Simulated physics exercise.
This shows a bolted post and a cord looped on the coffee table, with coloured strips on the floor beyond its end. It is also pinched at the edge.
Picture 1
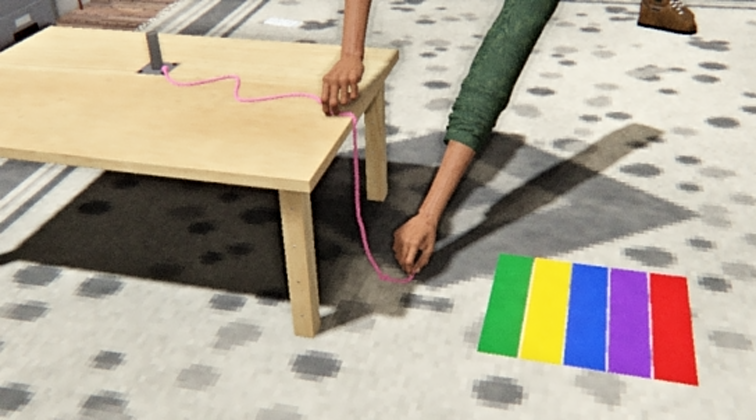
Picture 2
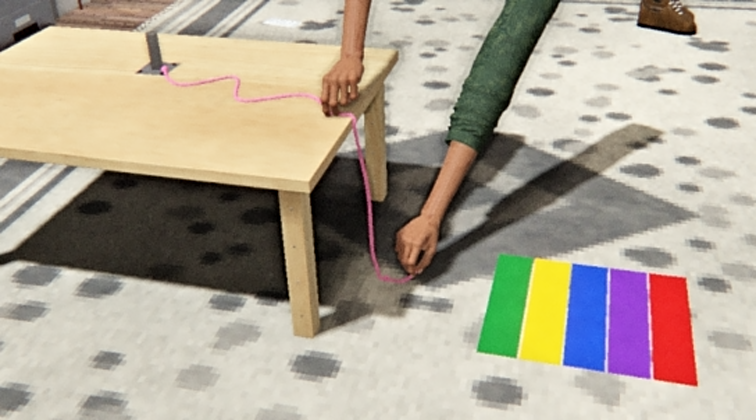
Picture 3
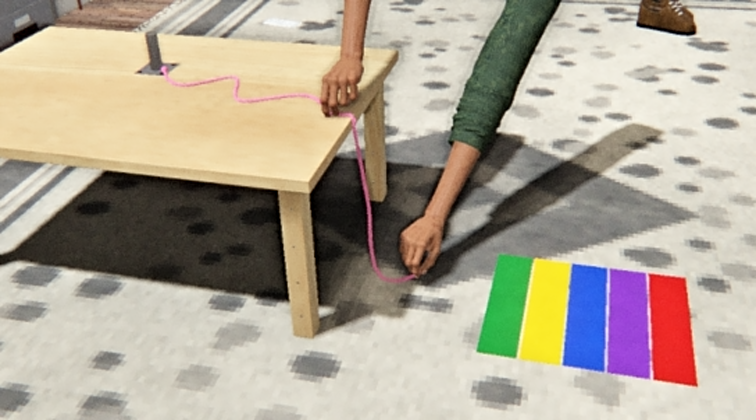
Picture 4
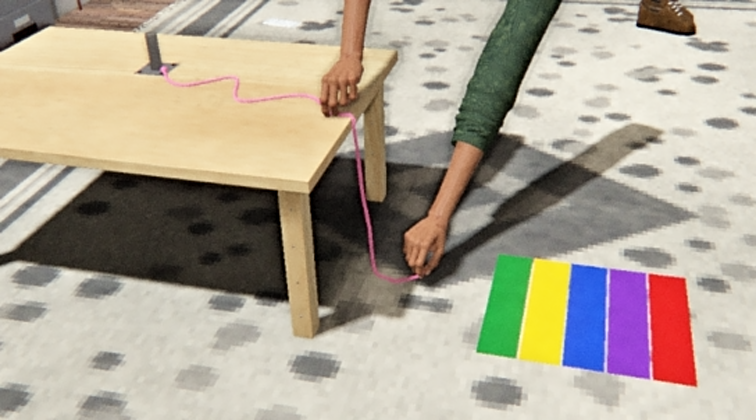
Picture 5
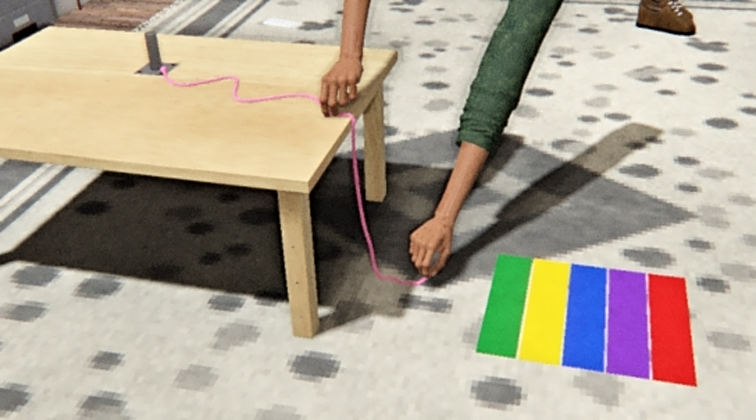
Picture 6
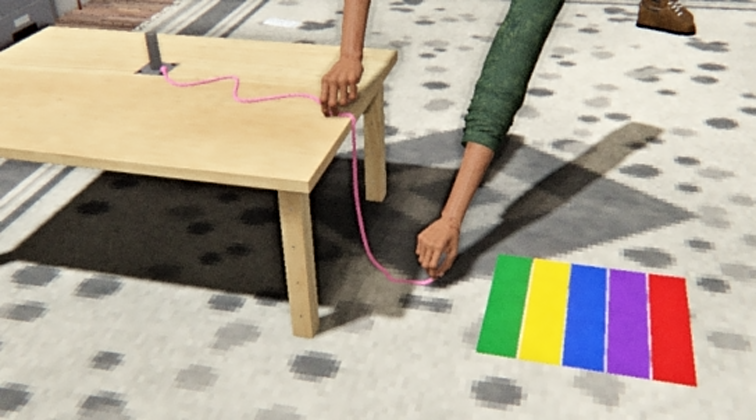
At the start, a pink cord runs from a small post across a wooden table, pinched by one hand at the edge, while another hand holds its end low beside coloured strips on the floor. The lower hand then draws the end slightly rightward, and the upper hand stays still.
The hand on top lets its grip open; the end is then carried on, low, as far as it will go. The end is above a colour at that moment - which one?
The purple one.
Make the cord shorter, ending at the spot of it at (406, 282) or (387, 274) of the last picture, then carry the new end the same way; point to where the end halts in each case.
Case by case: Roughly (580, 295), then roughly (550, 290).
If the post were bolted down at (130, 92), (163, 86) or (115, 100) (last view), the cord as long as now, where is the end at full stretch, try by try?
Roughly (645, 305), (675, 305) and (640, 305).
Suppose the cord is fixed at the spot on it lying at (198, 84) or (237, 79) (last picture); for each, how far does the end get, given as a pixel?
The spots come out as (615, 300) and (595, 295), in that order.
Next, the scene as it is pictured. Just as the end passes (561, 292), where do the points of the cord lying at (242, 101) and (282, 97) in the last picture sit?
In order: (296, 99) and (331, 106).
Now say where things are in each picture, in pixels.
The first frame shows end (413, 271); green (501, 335); yellow (543, 341); blue (586, 347); purple (629, 354); red (674, 361).
The second frame shows end (416, 272); cord through (173, 83) (238, 83) (278, 97) (340, 115) (367, 186) (375, 262).
The third frame shows end (420, 273).
The fourth frame shows end (424, 273); cord through (172, 83) (237, 83) (277, 98) (339, 115) (362, 187) (373, 262).
The fifth frame shows end (430, 274).
The sixth frame shows end (437, 275); cord through (172, 83) (237, 83) (277, 98) (339, 115) (355, 186) (374, 262).
Early on, end near (561, 292); over yellow.
Midway, end near (606, 298); over blue.
At the end of the slack, end near (634, 302); over purple. It halts on the purple strip.
